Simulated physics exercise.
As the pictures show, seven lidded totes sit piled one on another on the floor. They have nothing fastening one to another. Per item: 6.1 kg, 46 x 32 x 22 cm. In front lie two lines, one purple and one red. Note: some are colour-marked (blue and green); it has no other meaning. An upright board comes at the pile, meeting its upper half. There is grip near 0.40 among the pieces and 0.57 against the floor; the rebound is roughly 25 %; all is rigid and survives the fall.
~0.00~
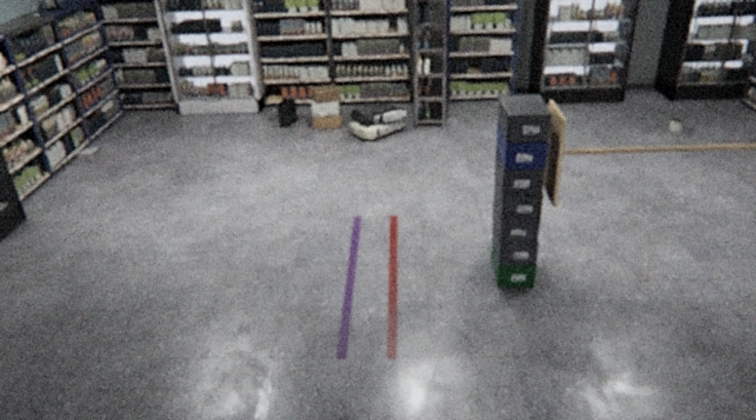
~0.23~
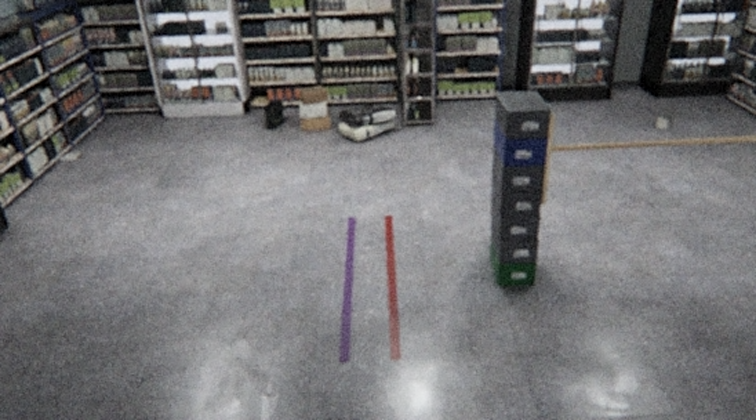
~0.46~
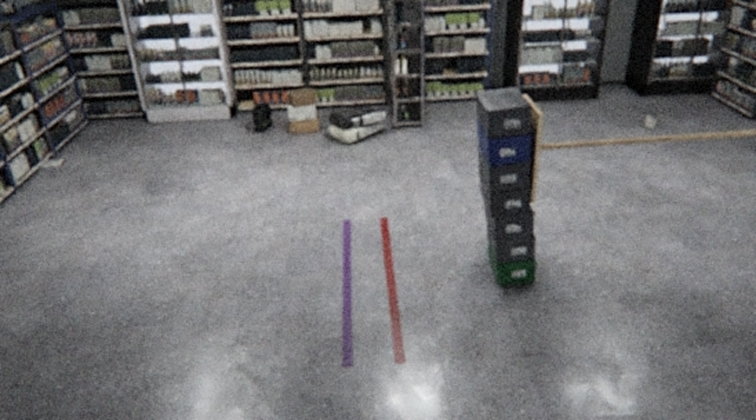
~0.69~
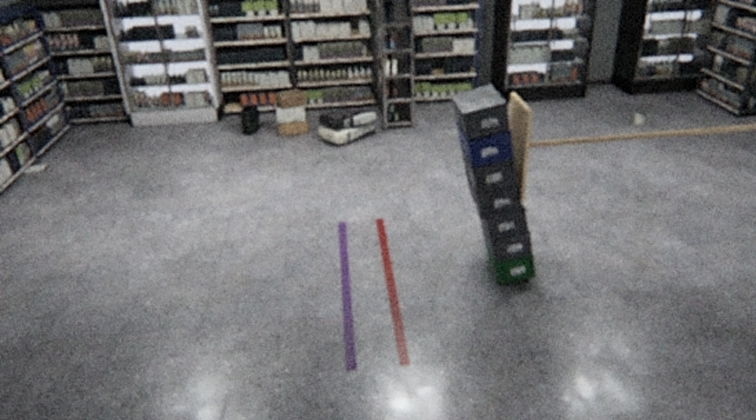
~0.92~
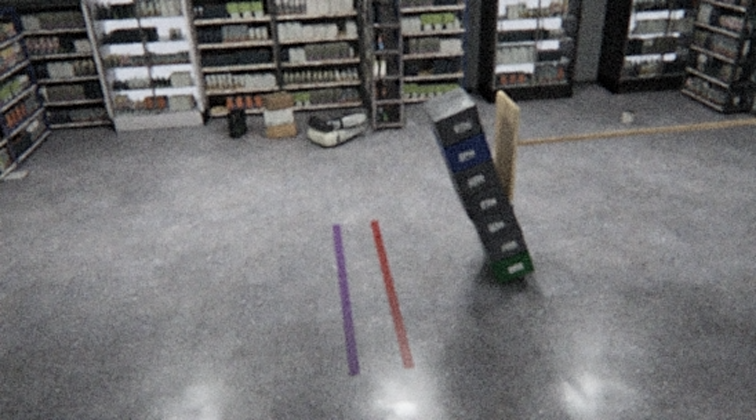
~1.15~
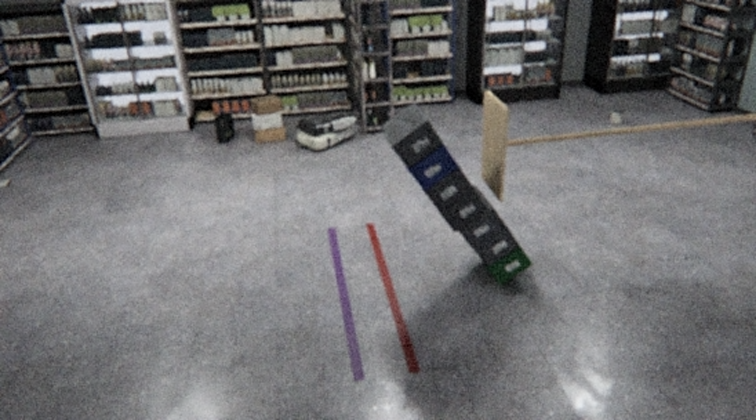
In the video, an upright board moves in from the right against the upper part of a stack of dark totes, including one blue and one green, and the whole stack leans steeply left toward the red and purple floor lines.
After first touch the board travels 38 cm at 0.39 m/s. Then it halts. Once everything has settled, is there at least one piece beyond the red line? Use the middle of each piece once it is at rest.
Yes.
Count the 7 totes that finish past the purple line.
Of those, 2 finish there.
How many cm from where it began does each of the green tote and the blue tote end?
Green ends up 30 cm away; blue ends up 200 cm away.
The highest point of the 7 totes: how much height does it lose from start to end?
I'd say it's about 120 cm lower than before.
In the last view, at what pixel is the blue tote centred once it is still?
Its middle finishes near pixel (306, 276) of the last picture.
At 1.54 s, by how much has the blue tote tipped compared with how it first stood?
Something like 80°, more or less.
By 1.22 s, none of the 7 totes past the red line, 7 disturbed; blue tote tilted 38°, 19 cm lower; green tote tilted 38°.
By 1.36 s, 2 of the 7 totes past the red line; green tote tilted 54°; blue tote tilted 54°, 41 cm lower.
By 1.54 s, 3 of the 7 totes past the red line; green tote on its side; blue tote on its side.
By 1.98 s, 4 of the 7 totes past the red line; blue tote on its side; green tote on its side.
When it is over (2.9 s), 4 of the 7 totes past the red line; green tote on its side; blue tote on its side. The farthest middle lies 88 cm beyond that line. In pixels of the last frame, middles, green tote near (480, 257), blue tote near (306, 276).
